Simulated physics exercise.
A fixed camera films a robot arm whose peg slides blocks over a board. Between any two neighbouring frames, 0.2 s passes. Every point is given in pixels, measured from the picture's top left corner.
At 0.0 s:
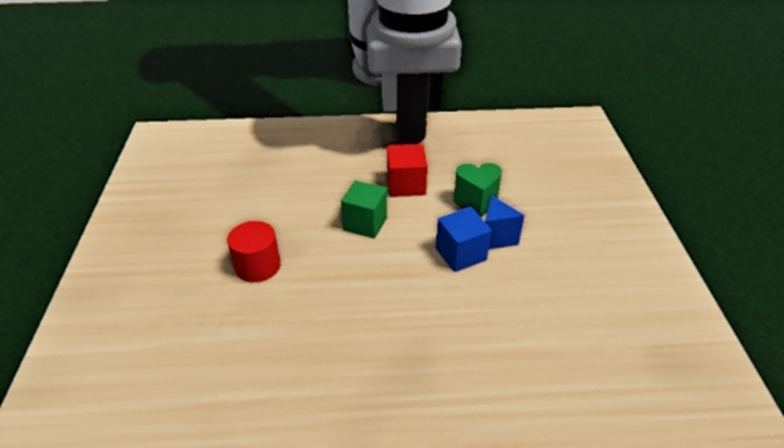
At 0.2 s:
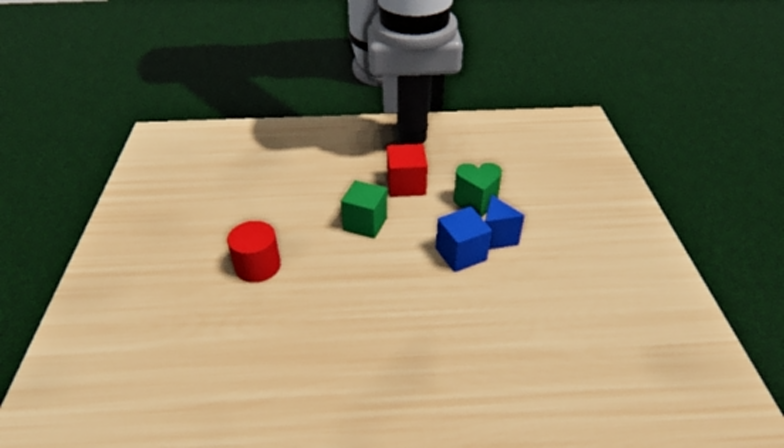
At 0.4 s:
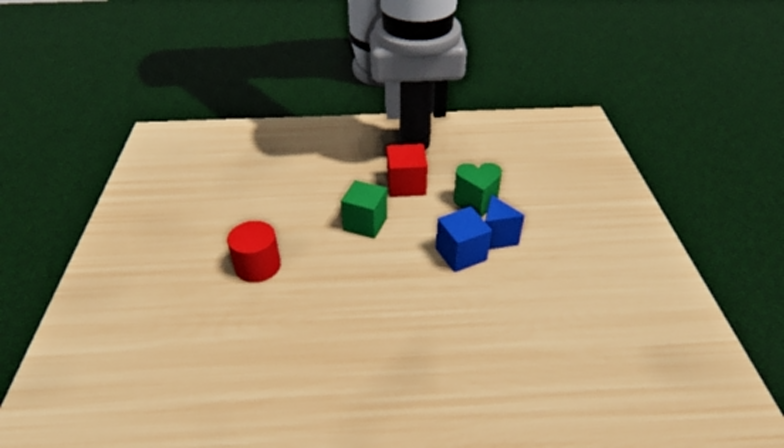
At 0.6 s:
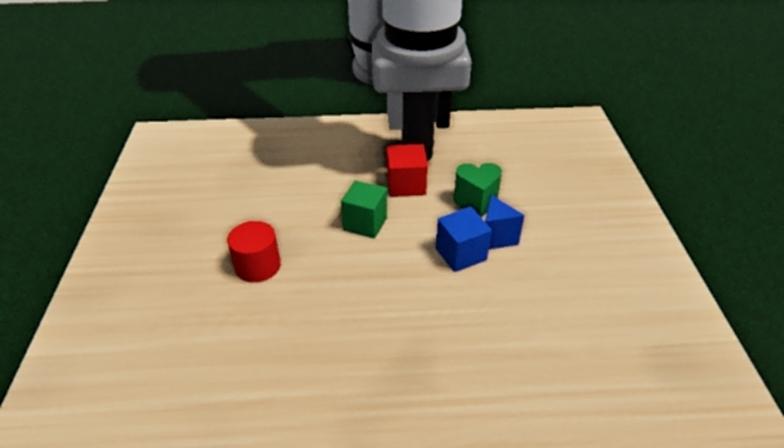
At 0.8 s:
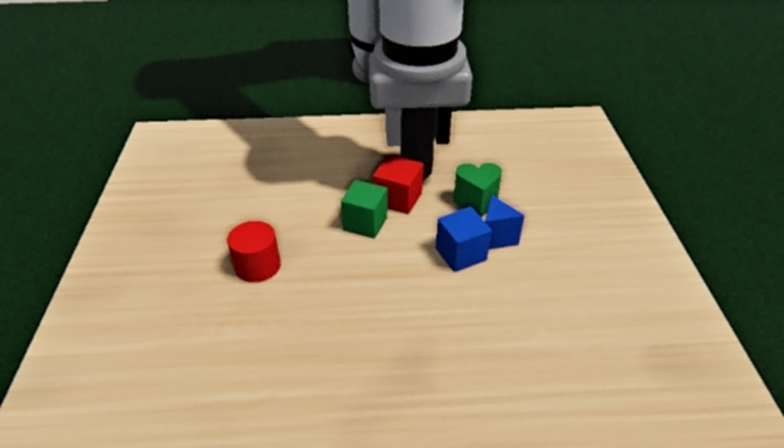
A robot arm's black peg moves slightly forward over a wooden table and nudges the red cube a short way toward the green cube, while the red cylinder, green heart, blue cube and blue triangle stay still.
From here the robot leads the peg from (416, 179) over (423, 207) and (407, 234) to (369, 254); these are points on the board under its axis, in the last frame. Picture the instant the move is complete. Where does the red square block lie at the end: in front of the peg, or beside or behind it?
Final position: Ahead.
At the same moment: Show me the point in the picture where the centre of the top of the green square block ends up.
Its top middle is near (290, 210).
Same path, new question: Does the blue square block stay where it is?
Yes.
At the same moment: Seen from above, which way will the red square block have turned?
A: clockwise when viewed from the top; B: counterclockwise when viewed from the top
My answer is option A.
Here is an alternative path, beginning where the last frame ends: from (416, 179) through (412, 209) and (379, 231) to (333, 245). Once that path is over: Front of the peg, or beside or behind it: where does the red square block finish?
Looking at the end of the path, the red square block is still being driven ahead.
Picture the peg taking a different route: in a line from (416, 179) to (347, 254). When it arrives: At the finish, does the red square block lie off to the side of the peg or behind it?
No, it doesn't check out.
What follows on the original path. One third of the way, peg at (423, 199); green square block at (354, 200), turned 35° clockwise; red square block at (394, 193), turned 35° clockwise.
Two thirds of the way, peg at (407, 226); green square block at (327, 207), turned 65° clockwise; red square block at (367, 214), turned 65° clockwise.
At the end, peg at (368, 246); green square block at (290, 210), turned 90° clockwise; red square block at (321, 227), turned 85° clockwise; blue square block in place.
